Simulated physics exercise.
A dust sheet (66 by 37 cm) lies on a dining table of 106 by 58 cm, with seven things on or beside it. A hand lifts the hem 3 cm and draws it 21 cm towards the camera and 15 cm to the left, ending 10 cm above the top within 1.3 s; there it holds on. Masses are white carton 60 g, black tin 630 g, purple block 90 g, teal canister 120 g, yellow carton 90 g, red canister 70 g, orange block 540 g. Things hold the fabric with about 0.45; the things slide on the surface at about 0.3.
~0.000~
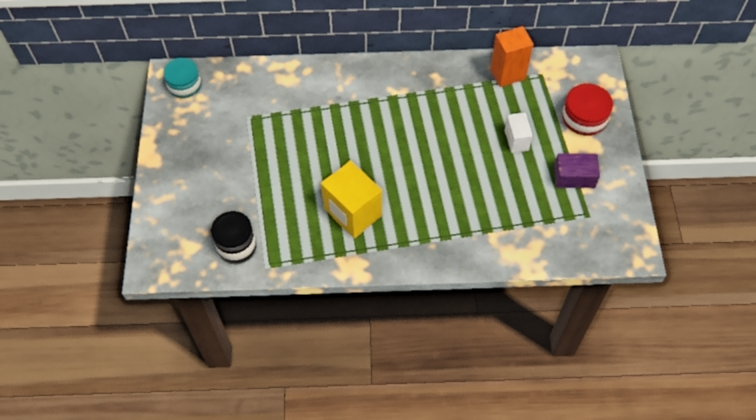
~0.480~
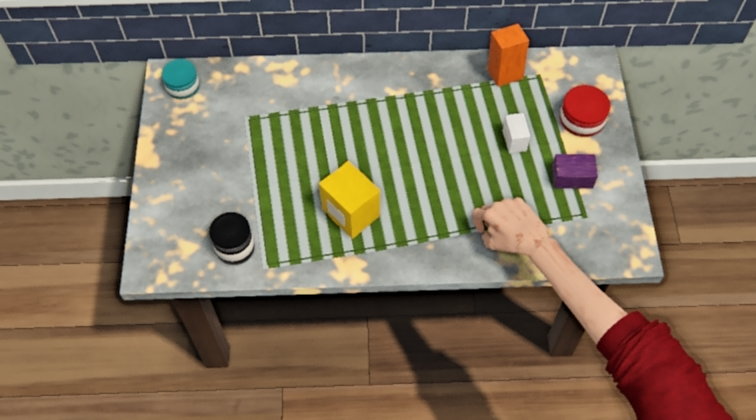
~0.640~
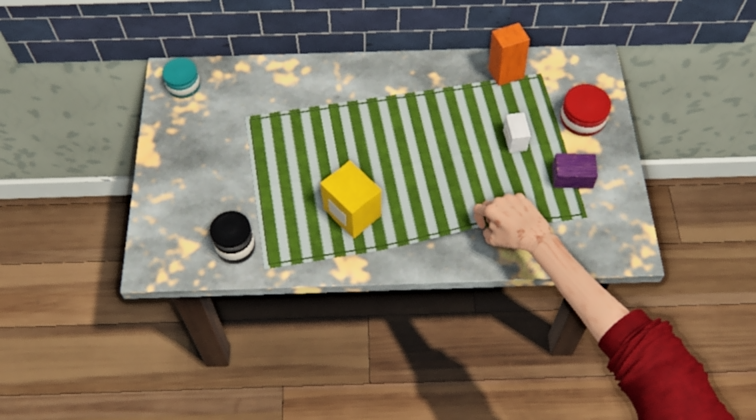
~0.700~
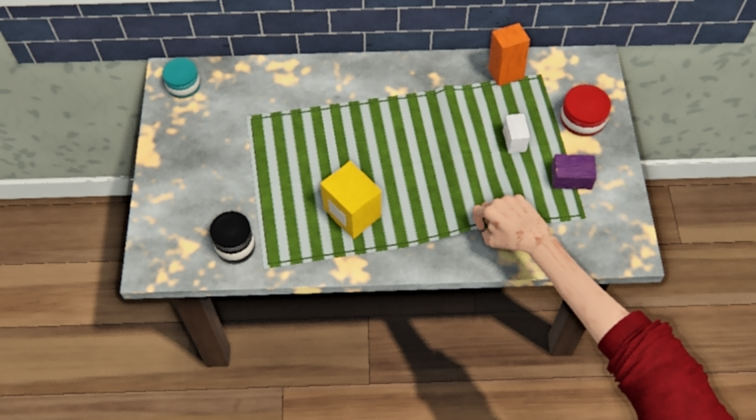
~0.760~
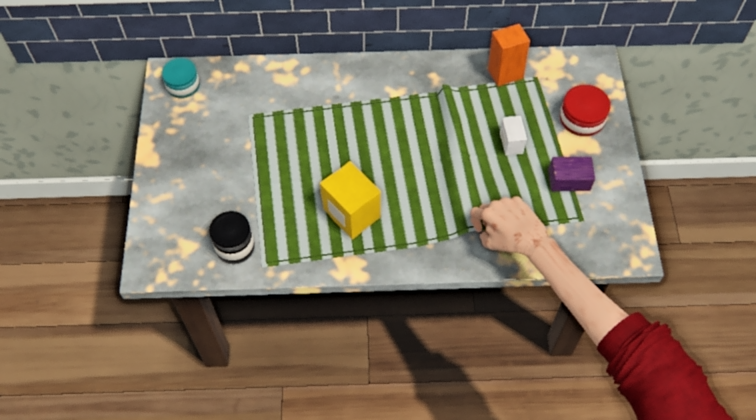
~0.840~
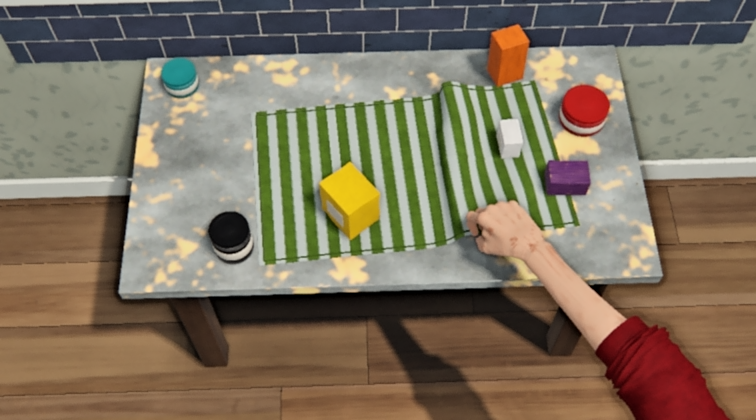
A hand in a red sleeve reaches in from the lower right and grips the near edge of a green-and-white striped cloth on a table, staying almost still at first. It then pulls slightly, and folds form across the cloth's right part as the white and purple blocks shift slightly nearer and left.
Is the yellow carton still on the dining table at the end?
Result: Yellow carton stays on.
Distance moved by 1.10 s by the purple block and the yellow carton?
About: Purple block 8 cm, yellow carton 2 cm.
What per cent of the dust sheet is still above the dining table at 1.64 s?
Some 85 per cent of it.
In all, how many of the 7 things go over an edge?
That makes 1.
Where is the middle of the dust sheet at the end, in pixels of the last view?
Near (435, 252).
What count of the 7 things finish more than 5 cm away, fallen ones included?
I count 3.
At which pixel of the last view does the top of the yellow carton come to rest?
At about (354, 239).
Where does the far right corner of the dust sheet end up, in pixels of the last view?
Near (507, 186).
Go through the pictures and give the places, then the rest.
In the first frame, shows, yellow carton (351, 186); dust sheet corners (265, 269) (246, 117) (542, 74) (590, 217).
In the second frame, shows, orange block (511, 38); dust sheet corners (263, 269) (244, 117); grip (483, 231).
In the third frame, shows, dust sheet corners (265, 269) (245, 117); grip (484, 227).
In the fourth frame, shows, dust sheet corners (264, 269) (246, 117); grip (483, 228).
In the fifth frame, shows, purple block (574, 168); white carton (515, 128); dust sheet corners (262, 267) (248, 115); grip (481, 230).
In the sixth frame, shows, yellow carton (349, 188); dust sheet corners (259, 266) (251, 113) (534, 81) (580, 226); grip (477, 234).
At 1.1 s, 100 % of the dust sheet is still over the top; yellow carton 2 cm off its start, white carton 9 cm off its start, purple block 9 cm off its start.
At 1.4 s, 95 % of the dust sheet is still over the top; yellow carton 6 cm off its start, white carton 18 cm off its start, purple block 18 cm off its start.
At 1.6 s, 85 % of the dust sheet is still over the top; yellow carton 10 cm off its start at (355, 230), purple block 26 cm off its start at (517, 262), white carton 25 cm off its start at (459, 216).
At 1.9 s, 75 % of the dust sheet is still over the top; yellow carton 12 cm off its start, purple block over the edge, white carton 29 cm off its start.
At 3.5 s, 75 % of the dust sheet is still over the top; yellow carton 12 cm off its start at (354, 239), purple block over the edge, white carton 30 cm off its start at (456, 237).
